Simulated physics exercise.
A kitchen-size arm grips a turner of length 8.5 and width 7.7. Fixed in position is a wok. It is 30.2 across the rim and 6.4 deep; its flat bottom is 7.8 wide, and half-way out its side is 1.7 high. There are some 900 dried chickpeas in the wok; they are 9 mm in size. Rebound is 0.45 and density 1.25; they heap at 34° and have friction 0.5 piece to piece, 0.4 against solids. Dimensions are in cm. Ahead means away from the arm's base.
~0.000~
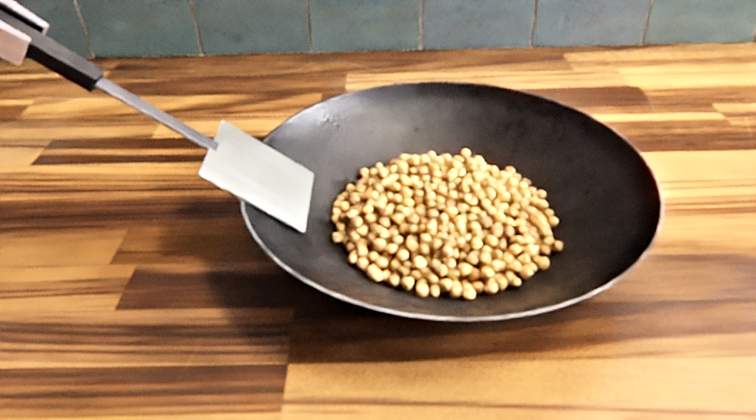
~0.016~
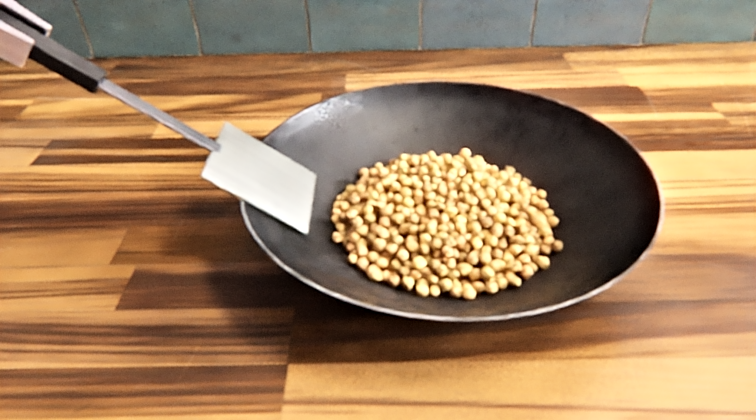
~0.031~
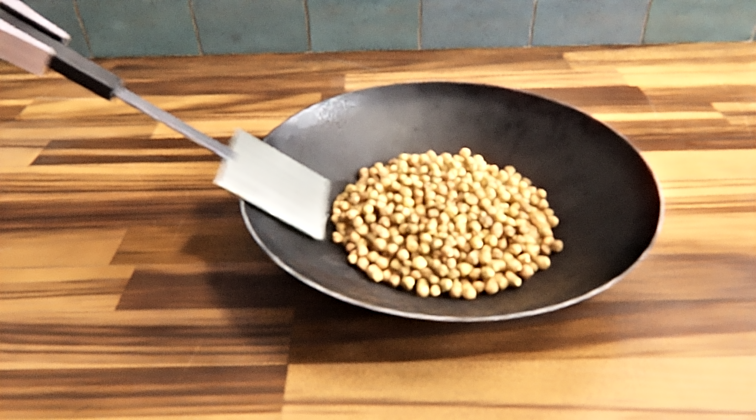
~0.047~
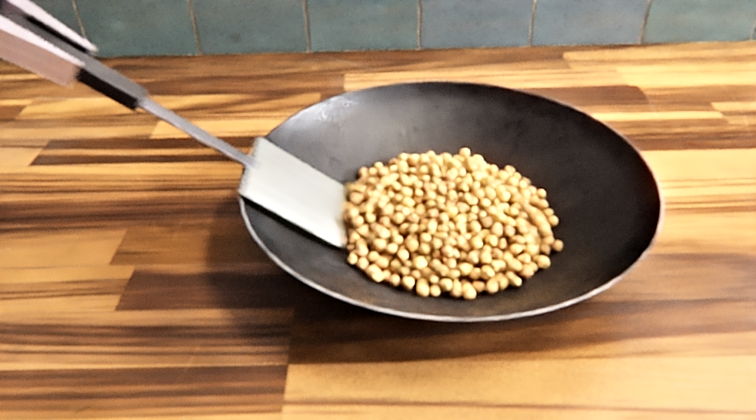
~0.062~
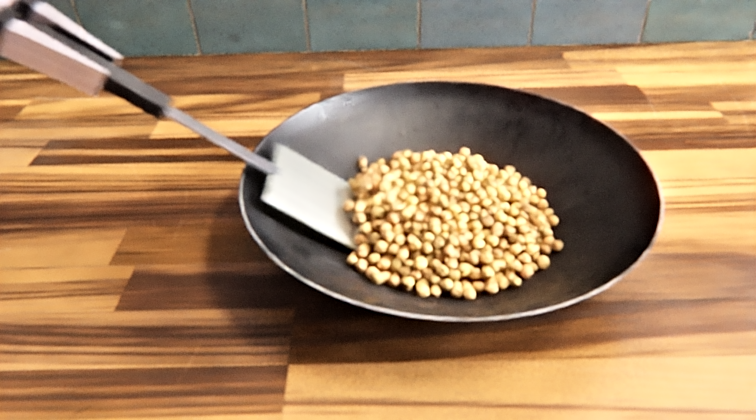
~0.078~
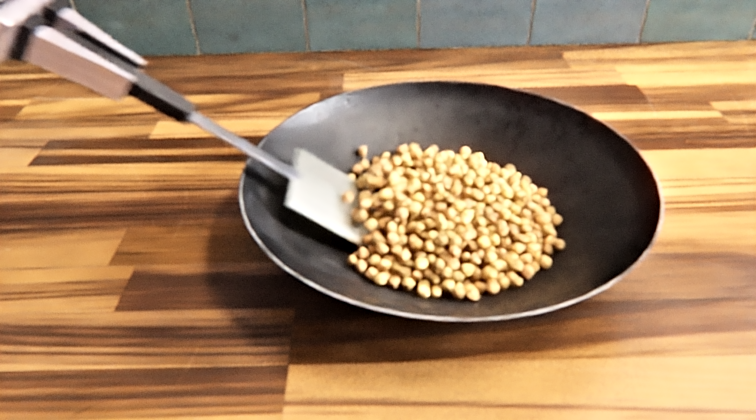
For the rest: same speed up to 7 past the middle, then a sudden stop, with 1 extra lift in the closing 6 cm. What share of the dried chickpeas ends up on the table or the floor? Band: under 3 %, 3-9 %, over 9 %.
3-9 %.
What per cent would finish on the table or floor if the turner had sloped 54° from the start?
Then roughly 10 percent.
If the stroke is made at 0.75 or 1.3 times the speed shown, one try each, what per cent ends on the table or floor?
Around 0 per cent and around 15 per cent.
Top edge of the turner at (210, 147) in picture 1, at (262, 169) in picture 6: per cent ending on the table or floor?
Some 0 percent ends up on the table or floor.
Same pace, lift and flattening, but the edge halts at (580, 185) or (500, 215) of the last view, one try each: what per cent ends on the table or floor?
Estimates, in order: 35 % and 0 %.
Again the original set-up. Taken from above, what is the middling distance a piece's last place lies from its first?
Roughly 6 centimetres.
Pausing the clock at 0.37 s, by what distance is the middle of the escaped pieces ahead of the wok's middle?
18 cm.
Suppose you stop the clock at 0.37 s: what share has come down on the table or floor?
I'd put it at around 2 per cent.
By 0.12 s, sloping 38°, highest piece 8 above the table; 900 in the wok.
By 0.16 s, sloping 38°, highest piece 9 above the table; 900 in the wok.
By 0.37 s, sloping 38°, highest piece 8 above the table; 849 in the wok, 19 on the table or floor, 32 on the blade or in flight.
By 1.42 s, sloping 38°, highest piece 7 above the table; 847 in the wok, 53 on the table or floor.
Final count, 847 in the wok, 53 on the table or floor. That is 6 % on the table or floor.
